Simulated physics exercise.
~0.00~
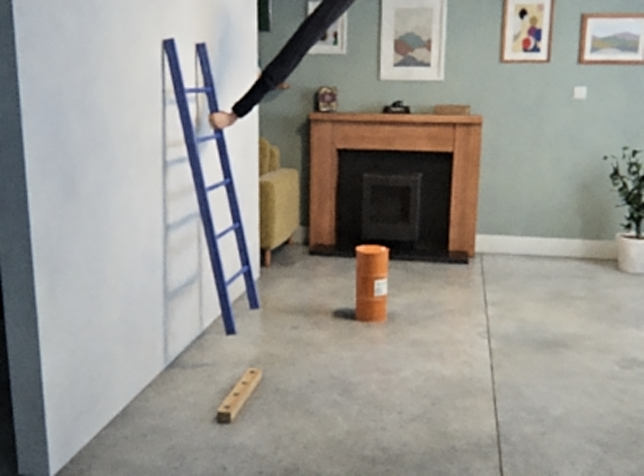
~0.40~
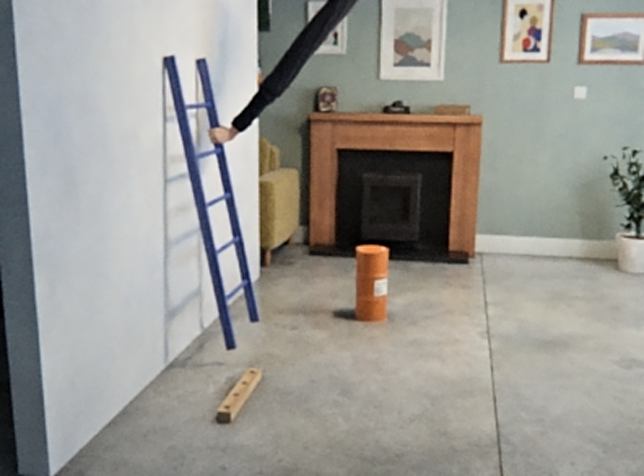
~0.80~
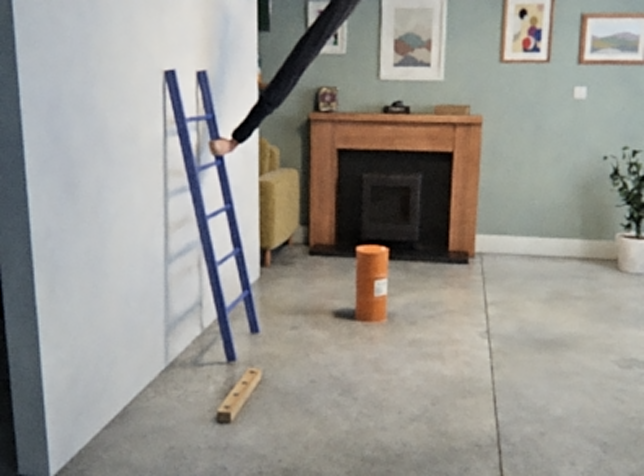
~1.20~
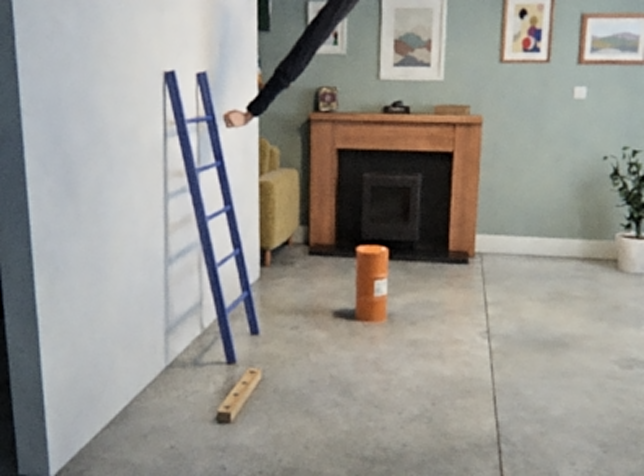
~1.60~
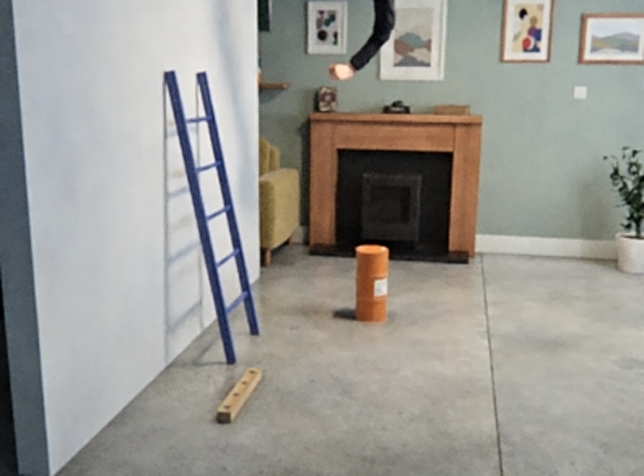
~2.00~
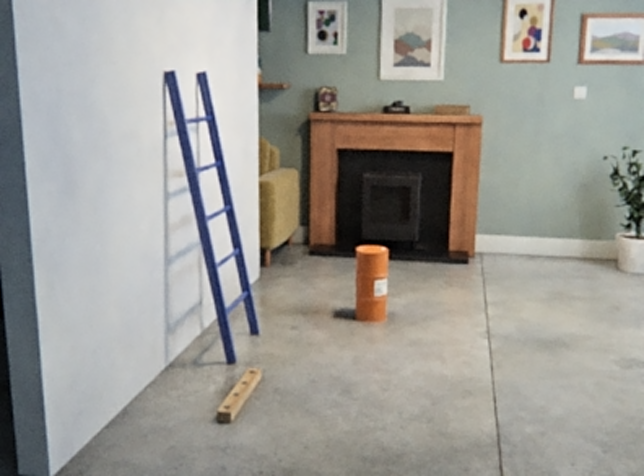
Blue ladder being lowered against a white wall by a hand, which lets go and withdraws, leaving the ladder leaning still.
